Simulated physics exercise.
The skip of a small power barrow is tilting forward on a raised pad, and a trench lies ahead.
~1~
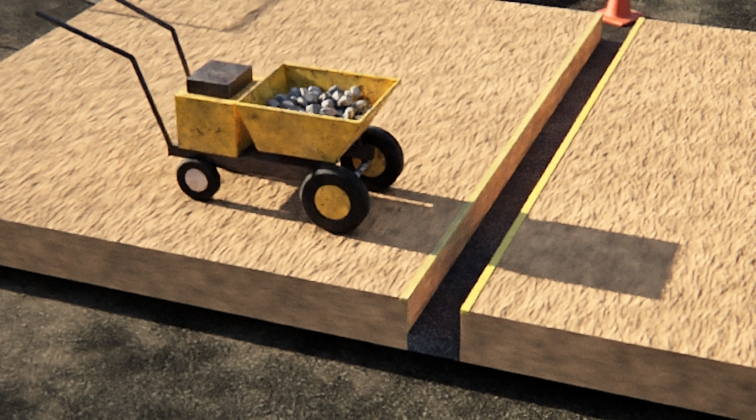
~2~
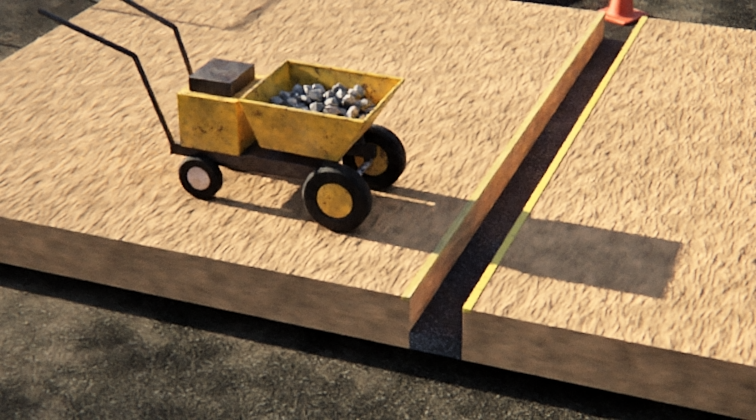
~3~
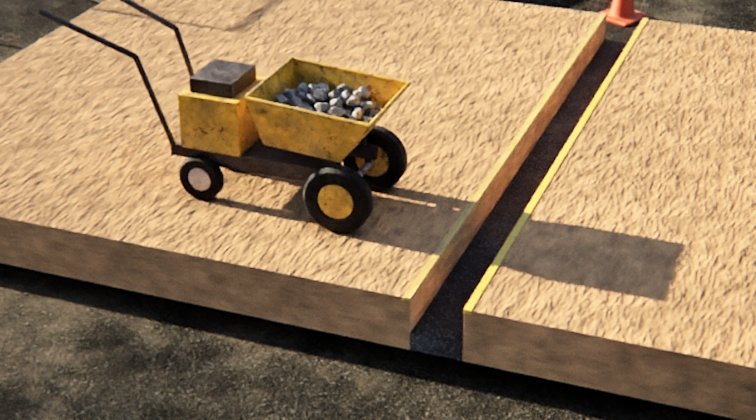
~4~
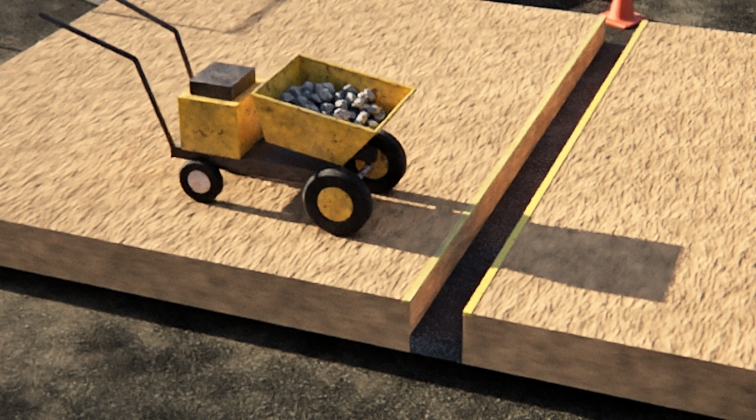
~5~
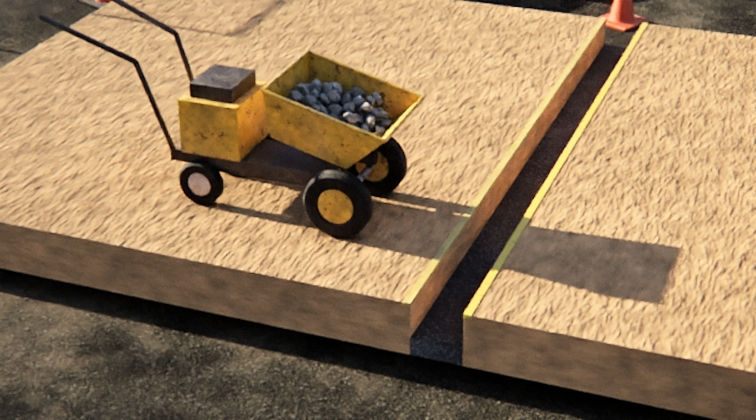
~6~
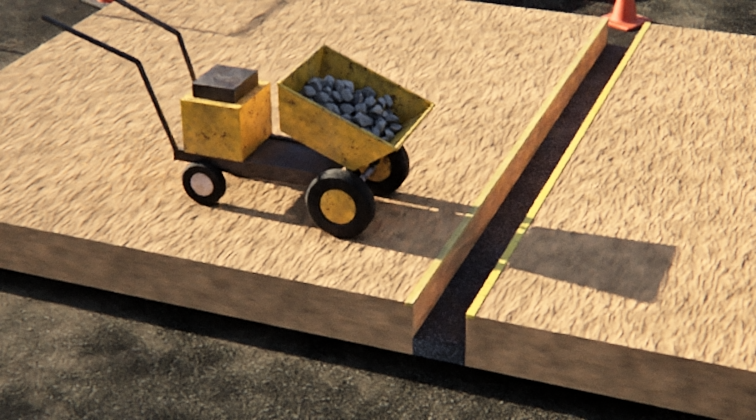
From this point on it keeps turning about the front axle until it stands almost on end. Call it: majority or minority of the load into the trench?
Majority.
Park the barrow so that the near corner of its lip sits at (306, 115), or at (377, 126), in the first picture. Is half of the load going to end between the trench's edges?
Initially shy of half, next past the halfway mark.
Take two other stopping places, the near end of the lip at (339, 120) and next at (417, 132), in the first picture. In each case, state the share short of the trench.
First place: Around 30 per cent. Second place: Around 0 per cent.
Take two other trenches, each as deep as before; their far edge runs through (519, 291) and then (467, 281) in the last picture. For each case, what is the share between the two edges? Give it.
Around 90 percent first, around 70 percent second.
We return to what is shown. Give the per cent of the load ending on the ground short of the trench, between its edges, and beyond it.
Roughly, short 10 per cent, between 80 per cent and beyond 0 per cent.
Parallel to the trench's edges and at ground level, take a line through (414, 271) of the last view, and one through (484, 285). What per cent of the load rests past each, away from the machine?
That's 90 per cent for the first and 0 per cent for the second.
Just after the last frame, skip tipped steeply; every one in the skip.
A moment on, skip tipped right over; the larger part in the skip; about a tenth short of the trench; roughly a quarter in or heaped over the trench.
Further on, skip tipped right over; about a tenth in the skip; about a tenth short of the trench; roughly two thirds in or heaped over the trench.
When it is over, skip tipped right over; about a tenth in the skip; about a tenth short of the trench; the larger part in or heaped over the trench; not one beyond it.
